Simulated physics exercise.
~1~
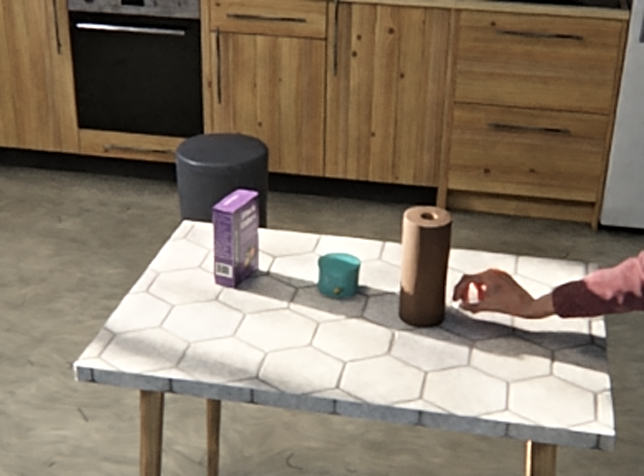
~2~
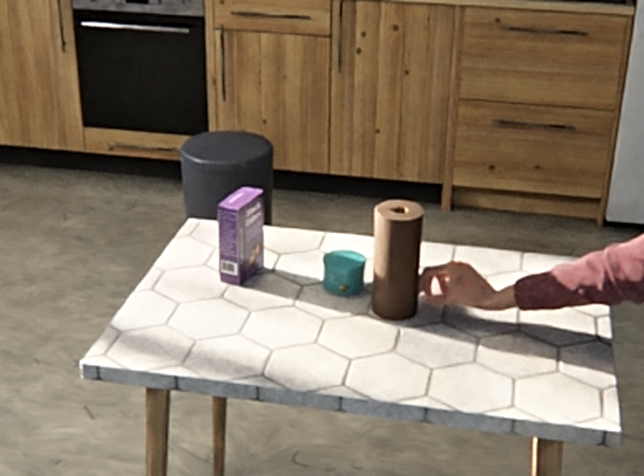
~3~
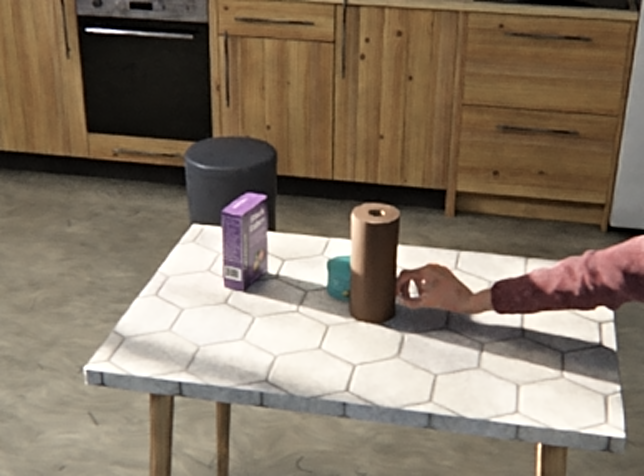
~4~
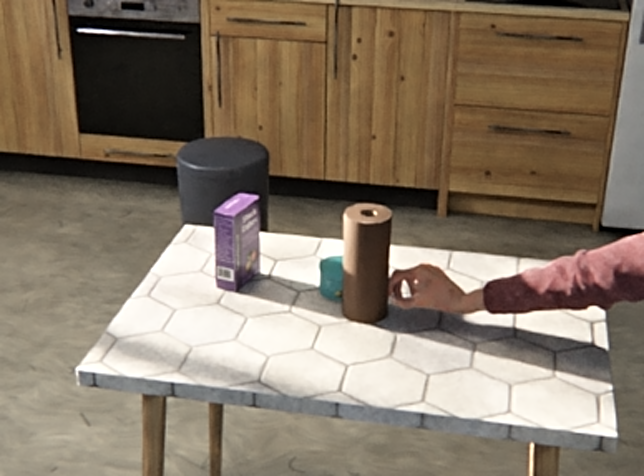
A hand in a dusty red sleeve reaches in from the right over a white hexagon-tiled table, seen from slightly above in a kitchen with wooden cabinets, an oven and a dark round stool behind. A purple packet stands toward the left of the table, a turquoise tub sits near the middle, and a tall brown roll stands upright beside the hand. The fingertips push the roll slowly to the left, and it slides along without tipping. It comes partly in front of the tub, then stops. At the end the roll is still standing, the packet and tub unmoved.
